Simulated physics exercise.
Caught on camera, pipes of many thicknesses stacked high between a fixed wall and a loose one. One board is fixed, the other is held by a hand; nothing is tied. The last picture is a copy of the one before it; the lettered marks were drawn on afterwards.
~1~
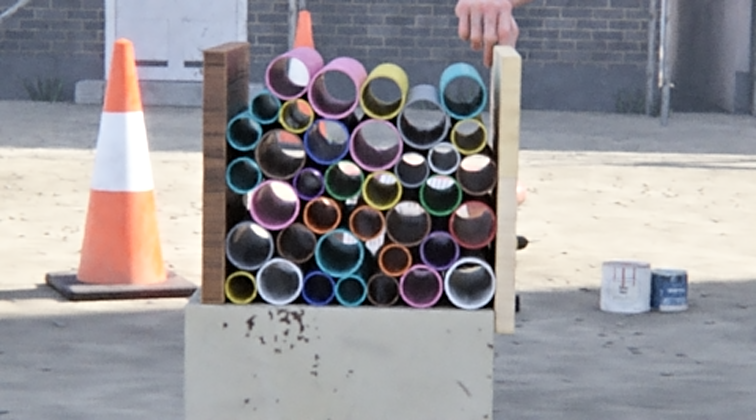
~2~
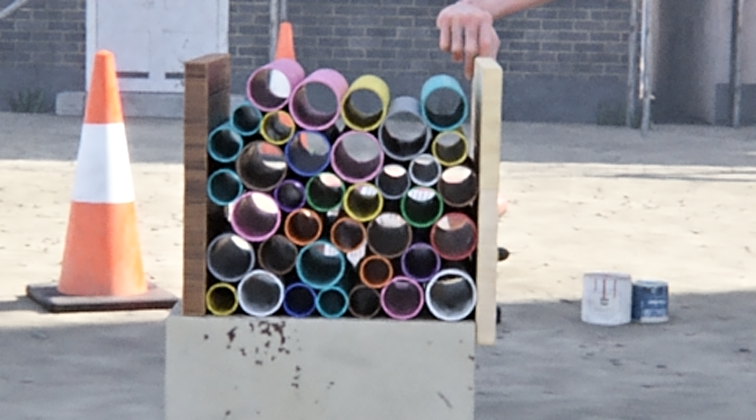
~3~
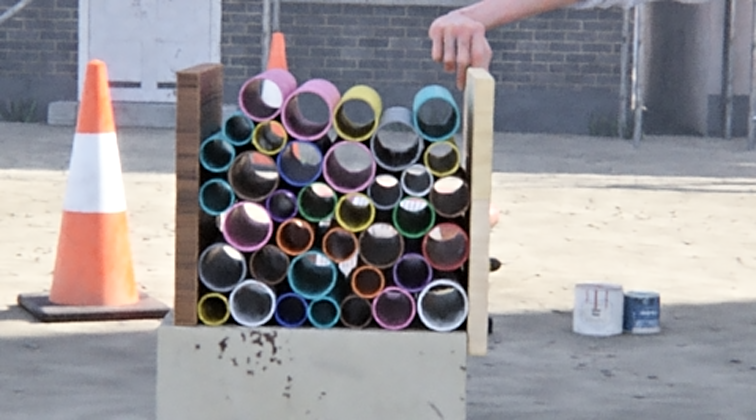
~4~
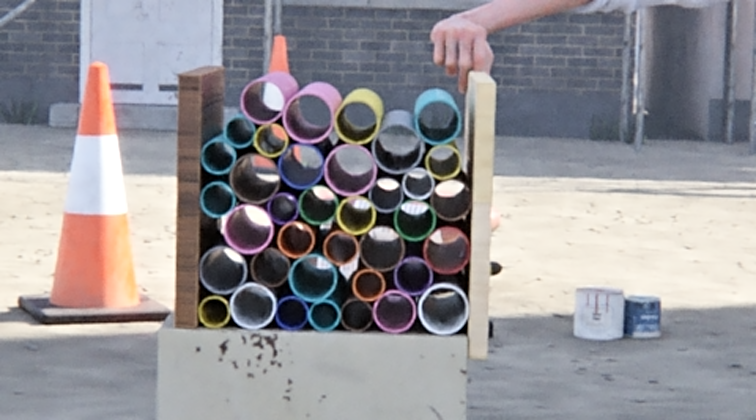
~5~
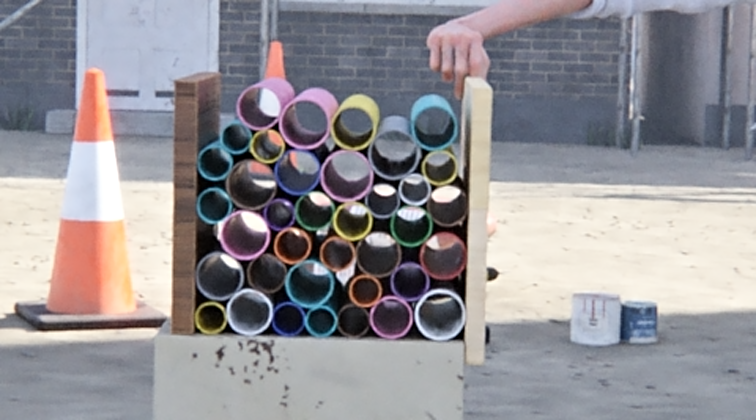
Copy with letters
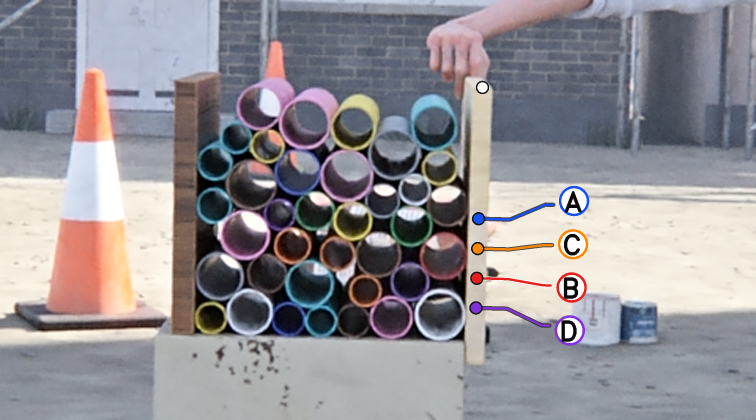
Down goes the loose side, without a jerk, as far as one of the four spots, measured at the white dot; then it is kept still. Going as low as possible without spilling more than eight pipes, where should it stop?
B is the limit.
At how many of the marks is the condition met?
Three of them.
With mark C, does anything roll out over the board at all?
At C: Yes.
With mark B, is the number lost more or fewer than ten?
At B, fewer than ten.
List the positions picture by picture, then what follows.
The first frame shows a purple pipe (440, 251); an orange pipe (367, 223); a green pipe (345, 180).
The second frame shows a green pipe (326, 191); a pink pipe (357, 157).
The third frame shows a turquoise pipe (217, 154); a pink pipe (307, 114).
The fourth frame shows side board (477, 204); a yellow pipe (215, 312).
The fifth frame shows a pink pipe (391, 318); a purple pipe (410, 282); an orange pipe (338, 254).
On the copy, A at (479, 219); B at (477, 278); C at (478, 248); D at (476, 308); the white dot at (483, 88).
On B. First, top of the board (470, 169).
Then, top of the board (467, 259).
Finally, top of the board (467, 277), six out over the board.
By contrast, A none out over the board; C six out over the board; D nine out over the board.
